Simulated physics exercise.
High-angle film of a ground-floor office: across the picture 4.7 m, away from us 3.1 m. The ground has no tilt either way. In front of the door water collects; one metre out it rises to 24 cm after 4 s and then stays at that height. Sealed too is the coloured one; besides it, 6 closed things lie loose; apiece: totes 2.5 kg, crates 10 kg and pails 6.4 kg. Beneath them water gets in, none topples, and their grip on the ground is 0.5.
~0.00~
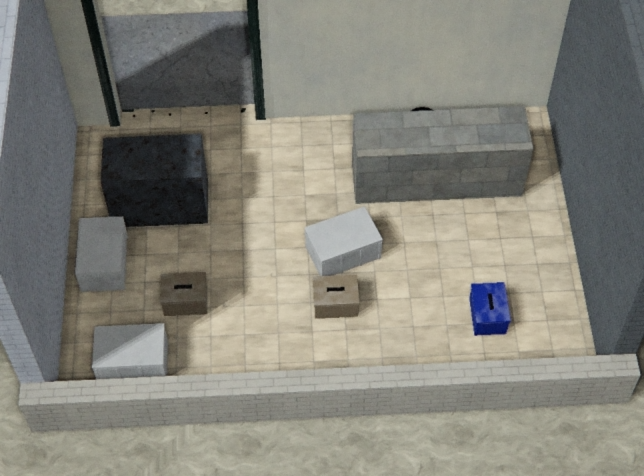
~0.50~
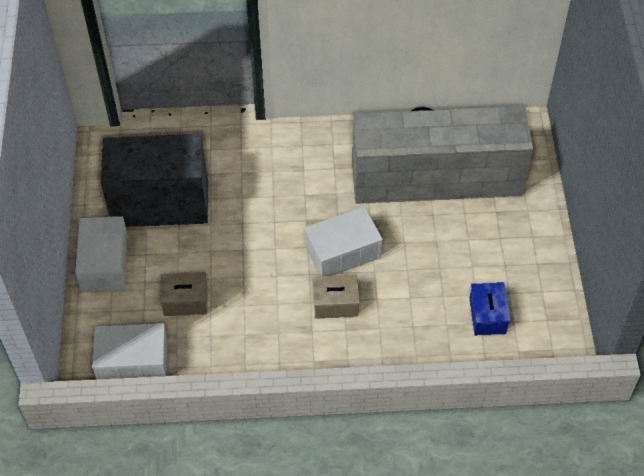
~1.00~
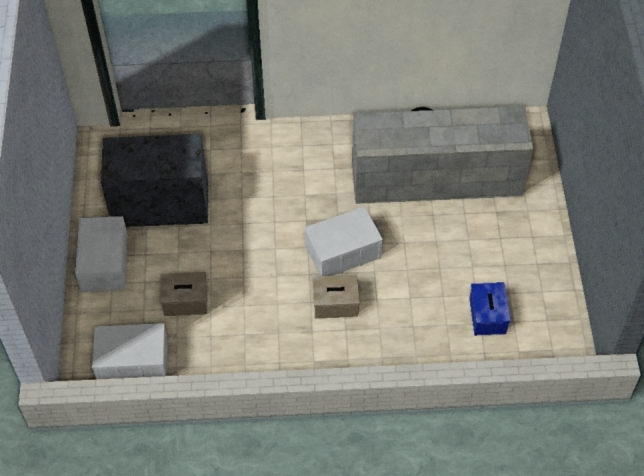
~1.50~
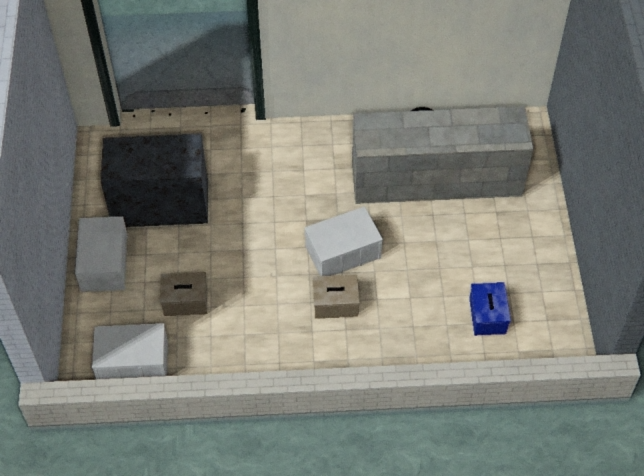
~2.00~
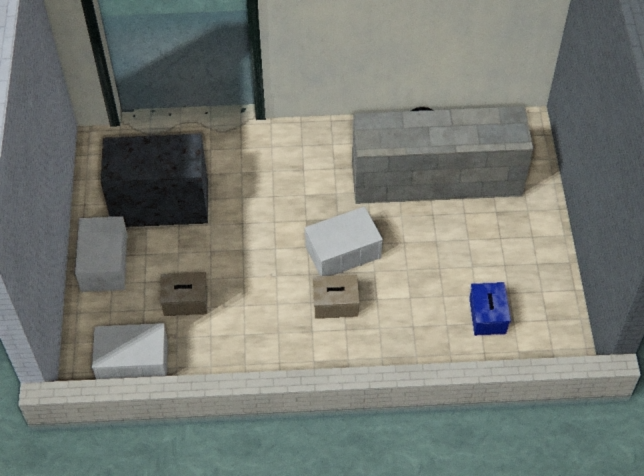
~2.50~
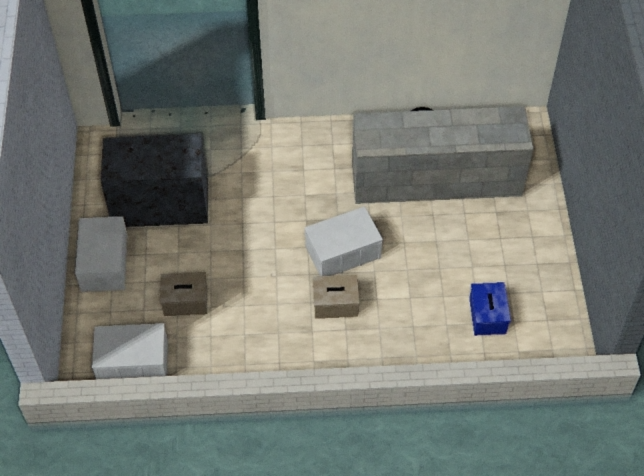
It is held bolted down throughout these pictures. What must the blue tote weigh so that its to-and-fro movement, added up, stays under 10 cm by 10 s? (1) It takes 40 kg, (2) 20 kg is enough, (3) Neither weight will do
The answer is 2.
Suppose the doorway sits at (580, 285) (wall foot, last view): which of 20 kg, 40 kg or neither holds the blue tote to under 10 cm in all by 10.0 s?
Okay, so only the heavy mass does.
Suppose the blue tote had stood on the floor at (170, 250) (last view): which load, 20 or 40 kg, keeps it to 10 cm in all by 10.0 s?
So both weights work.
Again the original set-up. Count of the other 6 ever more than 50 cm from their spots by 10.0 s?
Counting them up, I find 6.
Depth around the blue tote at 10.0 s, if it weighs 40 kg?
Something like 10 centimetres.
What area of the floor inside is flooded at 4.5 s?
At that time the wet patch spans about 5.5 m2.
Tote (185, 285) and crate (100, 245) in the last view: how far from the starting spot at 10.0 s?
120 cm and 20 cm respectively.
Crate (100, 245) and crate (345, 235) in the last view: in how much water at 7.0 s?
Close to 4 and 9 centimetres.
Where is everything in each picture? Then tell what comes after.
The first frame shows the blue tote at (491, 302), on the bottom; 0.0 m2 under water; 0 of 7 have shifted.
The second frame shows the blue tote at (491, 302), on the bottom; 0.0 m2 under water; 0 of 7 have shifted.
The third frame shows the blue tote at (491, 302), on the bottom; water covers 0.0 m2; 0 of 7 have shifted.
The fourth frame shows the blue tote at (491, 302) rests on the ground; 0.0 m2 under water; 0 of 7 have shifted.
The fifth frame shows the blue tote at (491, 302) rests on the ground; 0.1 m2 under water; 0 of 7 have shifted.
The sixth frame shows the blue tote at (491, 302), on the bottom; 0.8 m2 under water; 0 of 7 have shifted.
After 3.5 s the blue tote would be 0 cm from its start with 20 kg and 0 cm from its start with 40 kg; 0 cm of water round it then.
After 4.5 s the blue tote would be 0 cm from its start with 20 kg and 0 cm from its start with 40 kg; 0 cm of water round it then.
After 7.0 s the blue tote would be 1 cm from its start with 20 kg and 0 cm from its start with 40 kg; 4 cm of water round it then.
After 10.0 s the blue tote would be 1 cm from its start with 20 kg and 0 cm from its start with 40 kg; 10 cm of water round it then.
